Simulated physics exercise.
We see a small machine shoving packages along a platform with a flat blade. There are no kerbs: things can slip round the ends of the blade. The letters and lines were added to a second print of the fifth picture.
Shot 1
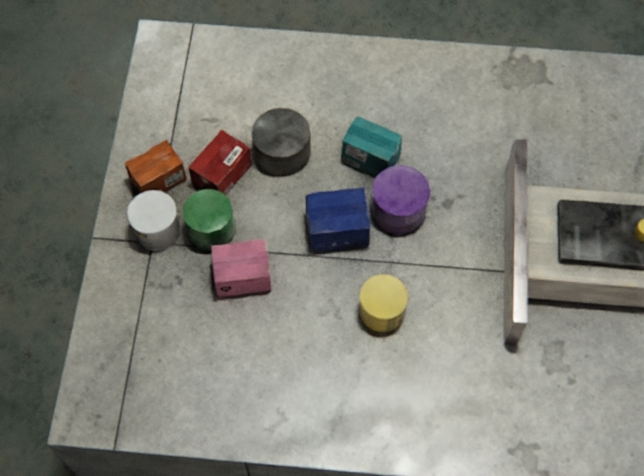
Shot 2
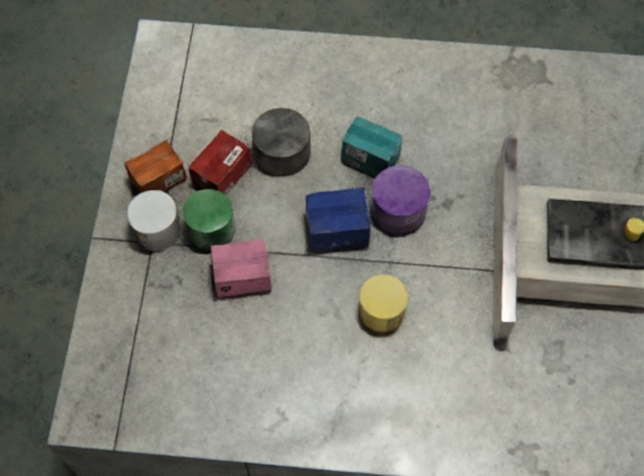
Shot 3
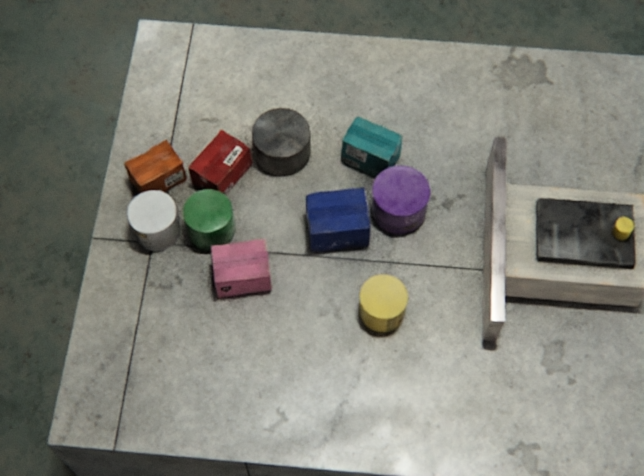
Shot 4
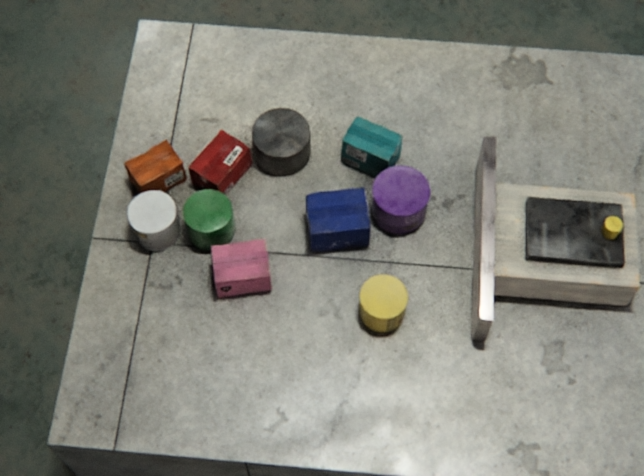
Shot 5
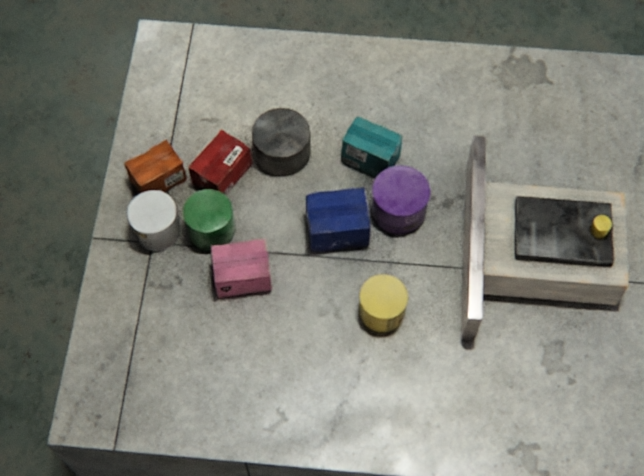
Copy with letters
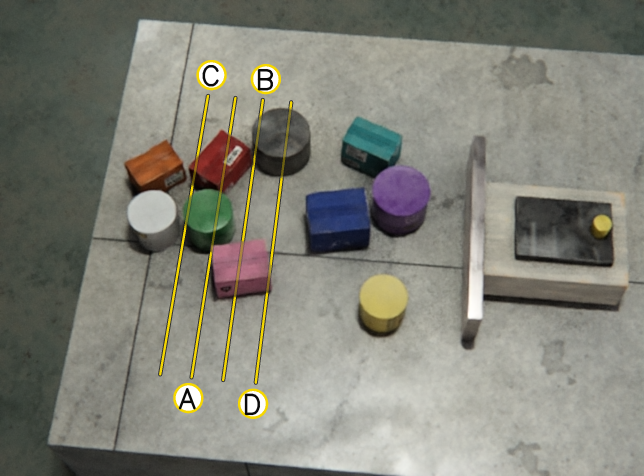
To begin with, colourful boxes and round containers sit scattered on a grey platform, with a flat upright blade on a small machine at the right. The machine then slides slowly left a short way, bringing its blade closer to the purple and yellow containers, while every package stays still.
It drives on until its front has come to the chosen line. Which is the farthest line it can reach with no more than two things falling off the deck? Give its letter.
Line C.
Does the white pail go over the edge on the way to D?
No.
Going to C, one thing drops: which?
The white pail goes over.
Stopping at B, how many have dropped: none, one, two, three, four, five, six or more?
By then, none.
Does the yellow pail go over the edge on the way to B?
By then, no.
On the marked copy, A at (215, 228); B at (244, 230); C at (186, 226); D at (275, 233).
With C. Early on, robot (449, 221); yellow pail (334, 300); turquoise parcel (343, 148).
Further on, robot (343, 212); orange parcel (145, 179); white pail (145, 221).
At the end, robot (262, 206); white pail over the edge; orange parcel (107, 165); one fallen.
As for the rest, A is within the limit but short; B is within the limit but short; D is within the limit but short.
